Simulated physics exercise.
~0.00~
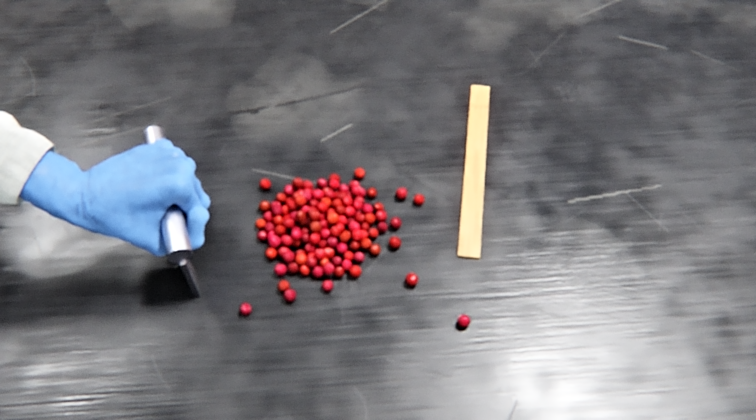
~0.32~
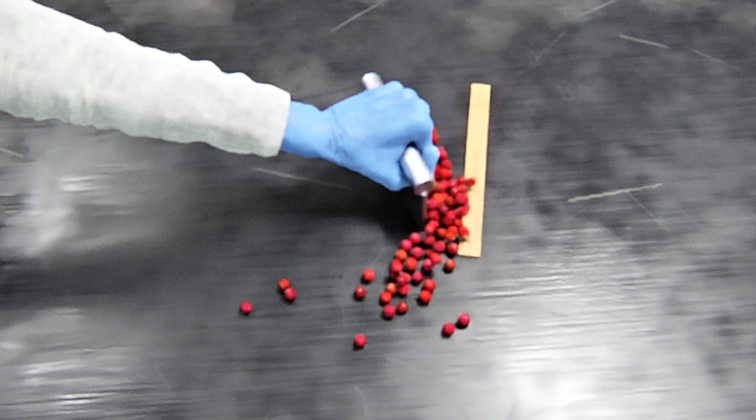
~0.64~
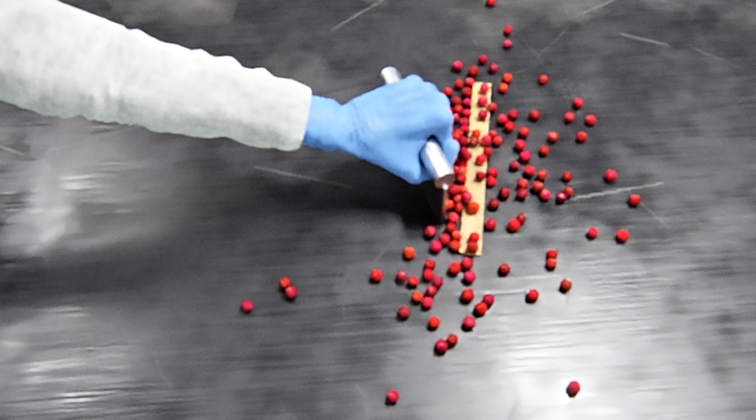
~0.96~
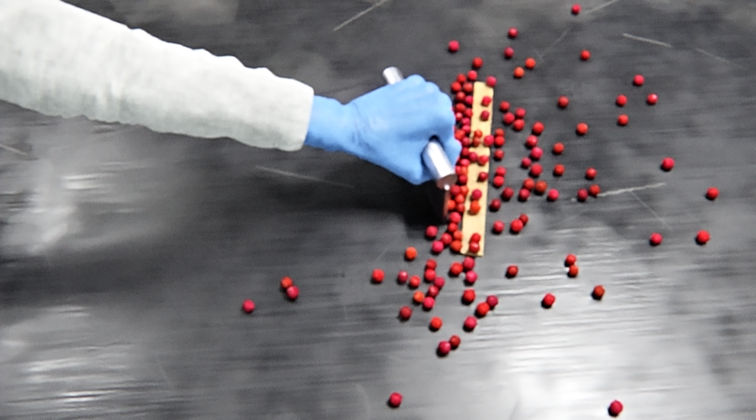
A blue-gloved hand holding a scraper swept a pile of red cranberries to the right against a flat wooden strip, and many spilled over it and around its ends, leaving the berries scattered widely, with some still on the strip.
